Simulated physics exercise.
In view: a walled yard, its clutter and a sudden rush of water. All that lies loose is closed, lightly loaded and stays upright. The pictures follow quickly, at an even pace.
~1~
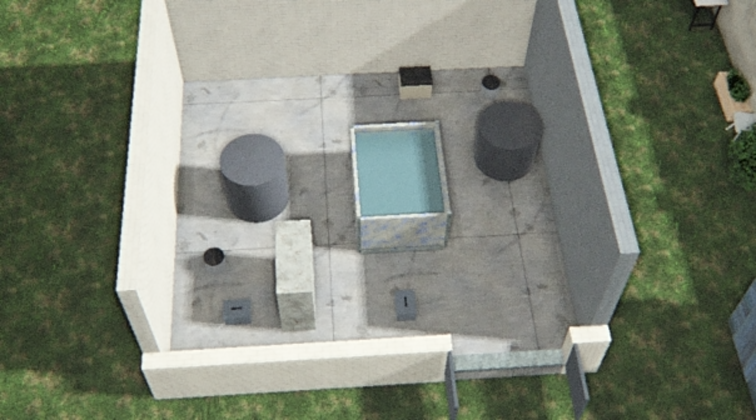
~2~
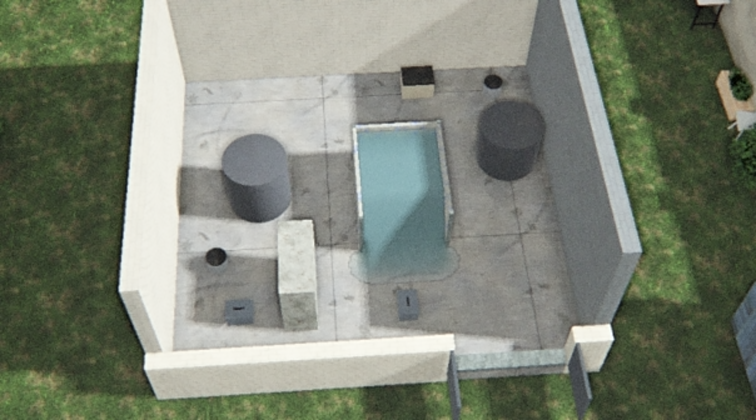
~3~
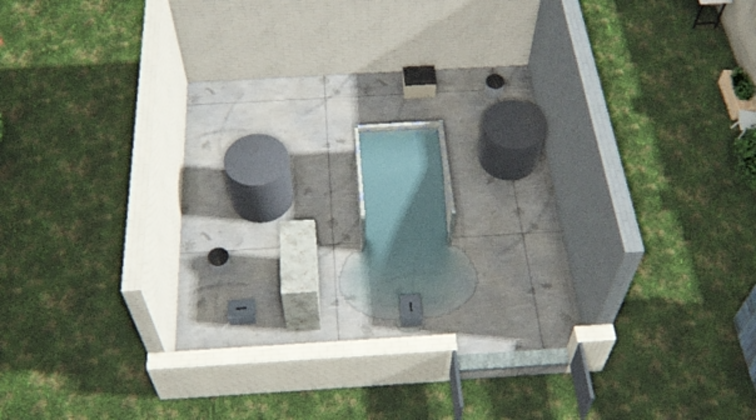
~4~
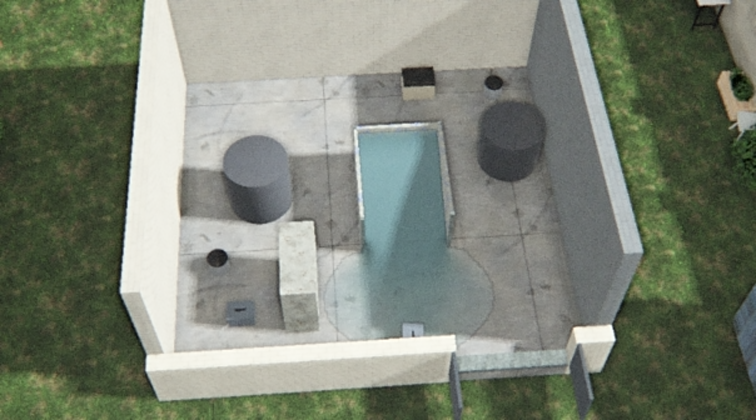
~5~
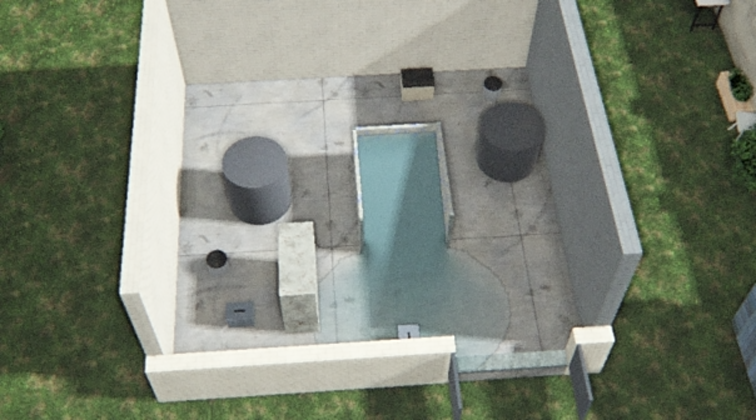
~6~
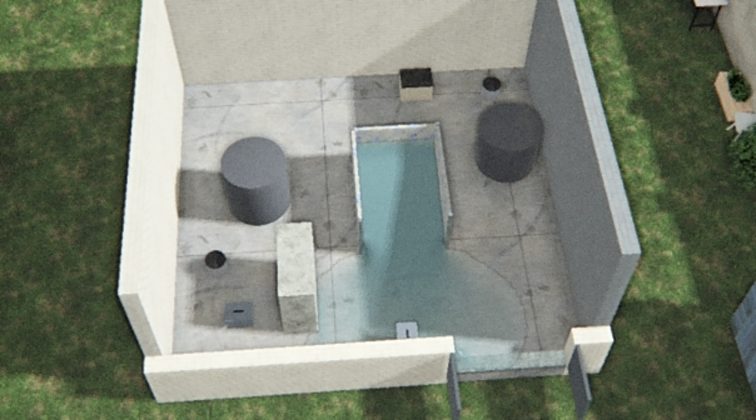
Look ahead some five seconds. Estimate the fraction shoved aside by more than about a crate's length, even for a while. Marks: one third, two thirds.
Share: Between one and two thirds.
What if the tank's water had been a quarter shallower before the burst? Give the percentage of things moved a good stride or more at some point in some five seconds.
Roughly 60 per cent.
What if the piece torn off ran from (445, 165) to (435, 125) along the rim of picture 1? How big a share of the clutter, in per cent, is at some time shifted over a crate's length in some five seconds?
I make it 40 per cent.
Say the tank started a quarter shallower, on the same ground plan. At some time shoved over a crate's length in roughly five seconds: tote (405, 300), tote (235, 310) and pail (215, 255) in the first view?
As listed: Yes, swept aside, yes.
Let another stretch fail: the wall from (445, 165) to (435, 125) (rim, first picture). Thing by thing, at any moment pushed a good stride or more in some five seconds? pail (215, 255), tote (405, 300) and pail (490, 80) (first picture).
In that order: No, under that, yes.
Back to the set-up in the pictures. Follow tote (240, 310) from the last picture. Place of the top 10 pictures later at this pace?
At about (208, 277).
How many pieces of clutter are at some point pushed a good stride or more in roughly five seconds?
That makes 3.
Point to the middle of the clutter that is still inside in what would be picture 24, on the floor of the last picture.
Near (349, 191).
A moment on, 1 of 5 are well off their spots; 1 afloat.
Next, 2 of 5 are well off their spots; 1 afloat.
Later, 3 of 5 are well off their spots; 2 afloat.
In the end, 3 of 5 are well off their spots, and 3 have been at some point; 3 afloat.
